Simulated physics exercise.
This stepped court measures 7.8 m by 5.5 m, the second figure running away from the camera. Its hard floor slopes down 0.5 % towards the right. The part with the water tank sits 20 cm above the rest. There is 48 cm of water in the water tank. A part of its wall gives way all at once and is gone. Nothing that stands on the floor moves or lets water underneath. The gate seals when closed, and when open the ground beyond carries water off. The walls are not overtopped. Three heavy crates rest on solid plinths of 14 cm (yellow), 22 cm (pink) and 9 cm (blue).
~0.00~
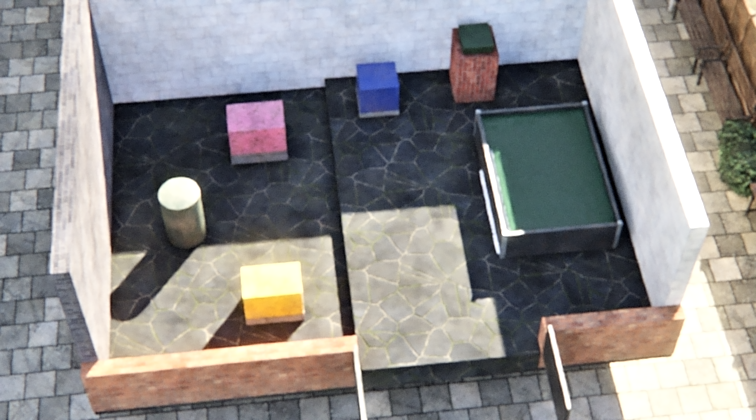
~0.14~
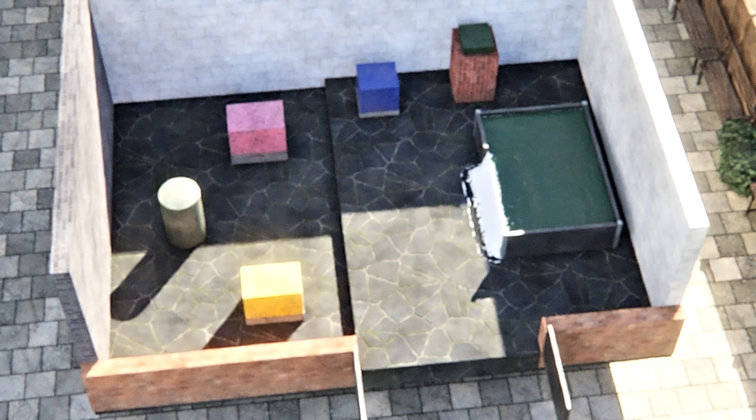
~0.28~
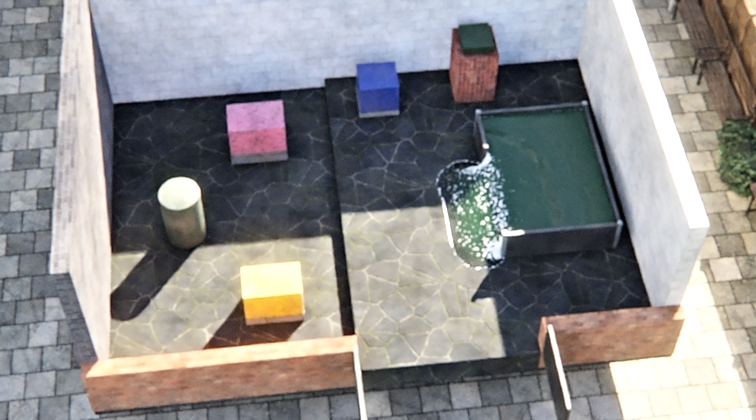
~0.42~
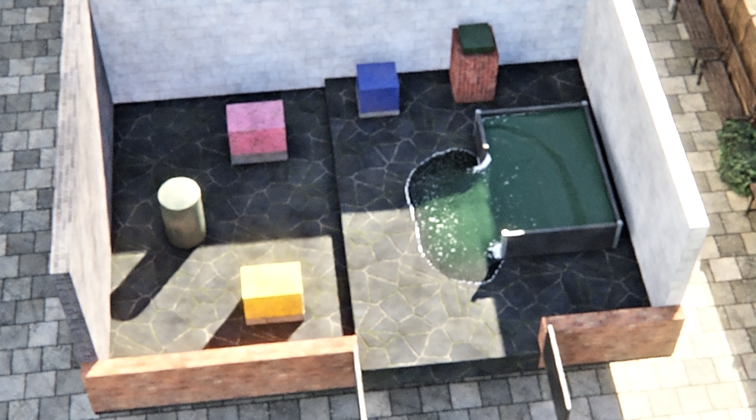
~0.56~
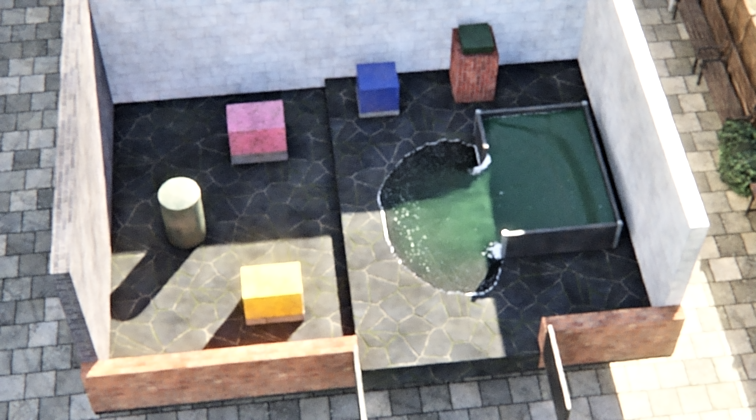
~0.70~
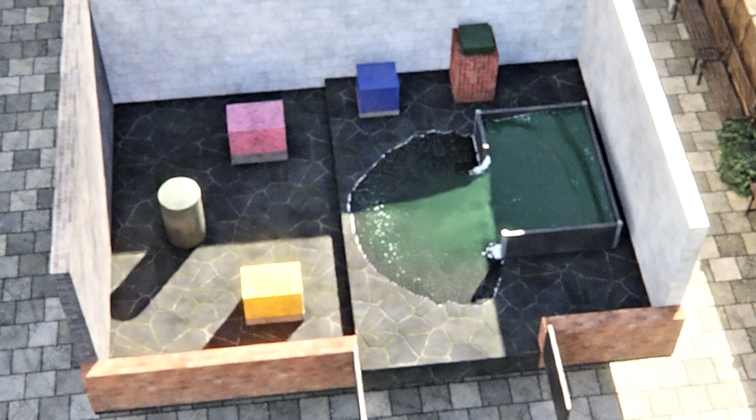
Green water bursts from the left side of a dark-framed tank on the right of a walled, stone-floored court, seen from high above by a still camera. A blue block and a brick pillar stand behind, with a pink block, a pale green cylinder and a yellow block to the left. The water spreads leftward in a widening, white-edged rounded sheet across the raised floor, reaching near the step.
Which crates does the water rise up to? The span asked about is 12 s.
One by one: The yellow crate is soaked; the pink crate stays dry; the blue crate stays dry.
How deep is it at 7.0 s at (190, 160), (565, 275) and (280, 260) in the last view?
Roughly 7, 0 and 6 cm, in turn.
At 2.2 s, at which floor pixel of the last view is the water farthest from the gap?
At about (124, 271).
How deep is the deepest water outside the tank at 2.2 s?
Roughly 22 cm.
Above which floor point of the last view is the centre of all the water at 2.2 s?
Near (439, 215).
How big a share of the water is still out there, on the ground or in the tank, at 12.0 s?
Roughly 90 in a hundred.
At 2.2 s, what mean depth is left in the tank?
Some 22 cm.
After 1.4 s water covers 30 % of the floor and is deepest (25 cm) near (494, 240); yellow plinth reached, pink plinth not reached, blue plinth reached.
After 2.2 s water covers 45 % of the floor and is deepest (22 cm) near (308, 304); yellow plinth reached, pink plinth reached, blue plinth reached.
After 3.5 s water covers 65 % of the floor and is deepest (25 cm) near (109, 387); yellow plinth reached, pink plinth reached, blue plinth reached.
After 7.0 s water covers 70 % of the floor and is deepest (12 cm) near (276, 371); yellow plinth reached, pink plinth reached, blue plinth reached.
After 12.0 s water covers 60 % of the floor and is deepest (12 cm) near (124, 281); highest at the yellow plinth 20 cm, highest at the pink plinth 12 cm, highest at the blue plinth 3 cm.
